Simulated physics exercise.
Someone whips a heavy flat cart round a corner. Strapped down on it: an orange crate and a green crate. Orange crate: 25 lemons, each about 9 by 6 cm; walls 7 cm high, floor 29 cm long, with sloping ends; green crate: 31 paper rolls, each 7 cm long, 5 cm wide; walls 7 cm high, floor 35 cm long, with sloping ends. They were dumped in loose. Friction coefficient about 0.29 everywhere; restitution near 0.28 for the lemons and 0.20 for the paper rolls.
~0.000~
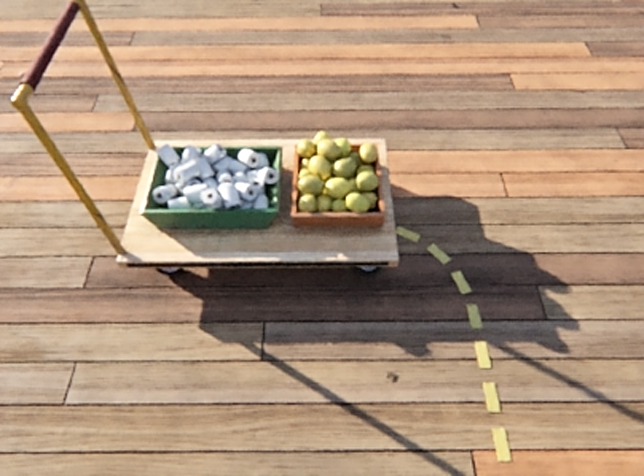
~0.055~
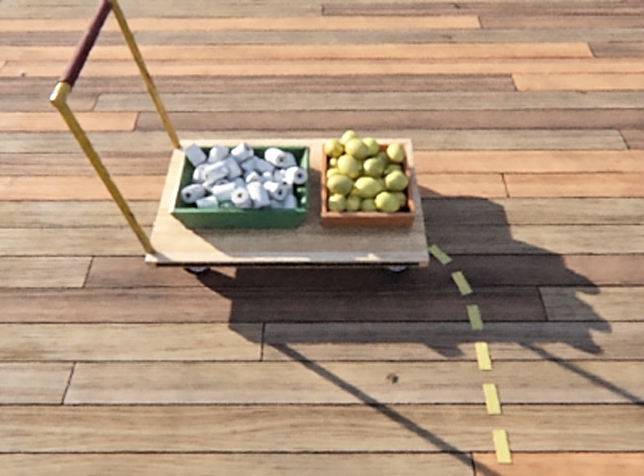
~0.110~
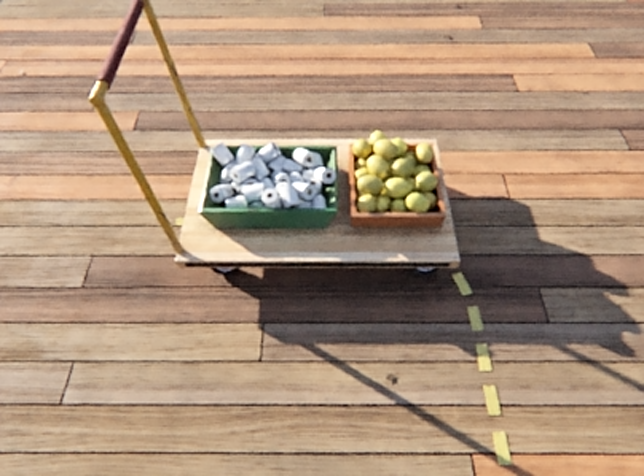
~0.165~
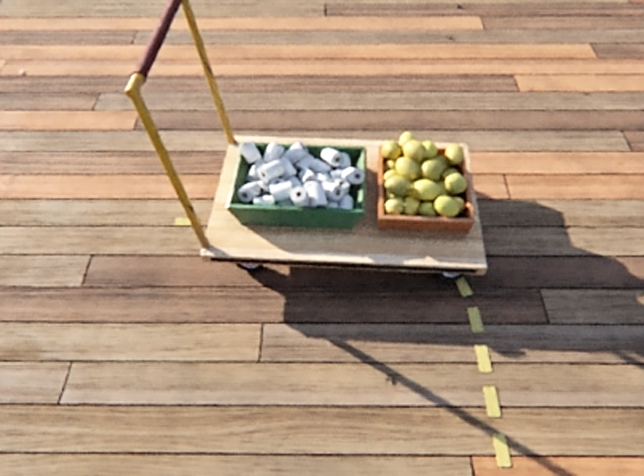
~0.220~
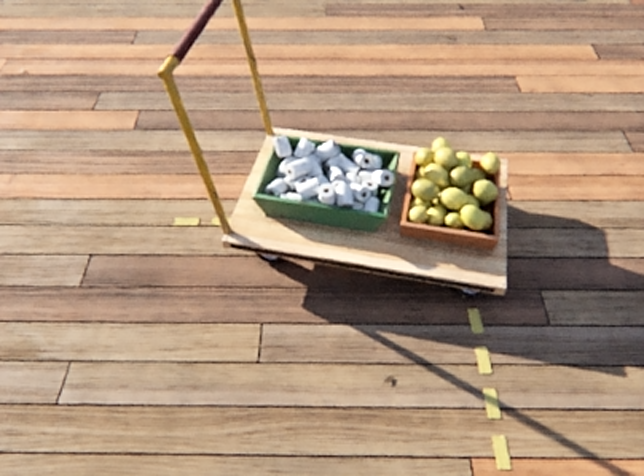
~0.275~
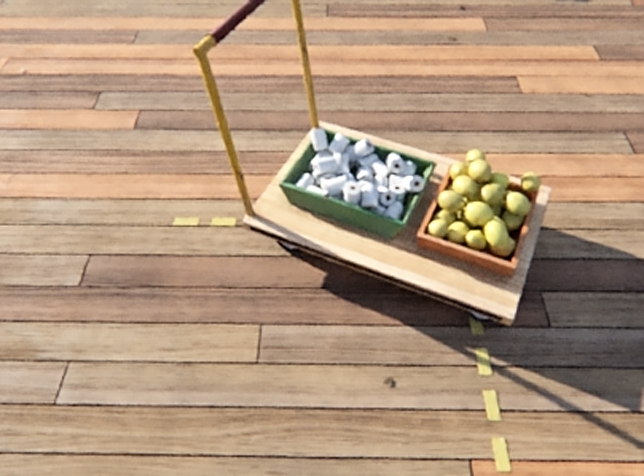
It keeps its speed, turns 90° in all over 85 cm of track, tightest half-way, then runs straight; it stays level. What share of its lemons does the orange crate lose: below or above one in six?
Out of the orange crate go more than one in six of the lemons.
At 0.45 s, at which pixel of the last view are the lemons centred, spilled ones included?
Near (539, 300).
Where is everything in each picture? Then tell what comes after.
In the first frame (each is followed by its nearest rim corner in this view; the camera moves round a little), orange crate, (383, 212); green crate, (275, 210); 0° round, 0 cm rolled; none out.
Orange crate, (413, 212); green crate, (305, 210); 0° round, 10 cm rolled, in the second frame.
Orange crate, (444, 213); green crate, (335, 210); 0° round, 20 cm rolled, in the third frame.
Orange crate, (473, 219); green crate, (362, 211); 3° round, 29 cm rolled, in the fourth frame.
Orange crate, (497, 236); green crate, (385, 215); 12° round, 39 cm rolled, in the fifth frame.
Orange crate, (515, 264); green crate, (404, 223); 24° round, 49 cm rolled; 1 out, the lowest lemon at (476, 160), in the sixth frame.
After 0.35 s, orange crate 22 in, 3 out and green crate 31 in, 0 out.
After 0.45 s, orange crate 20 in, 5 out and green crate 31 in, 0 out.
After 0.59 s, orange crate 18 in, 7 out and green crate 30 in, 1 out.
When it is over (at 1.04 s), orange crate 18 in, 7 out and green crate 29 in, 2 out. Asked share, 7 of 25, 28 per cent.
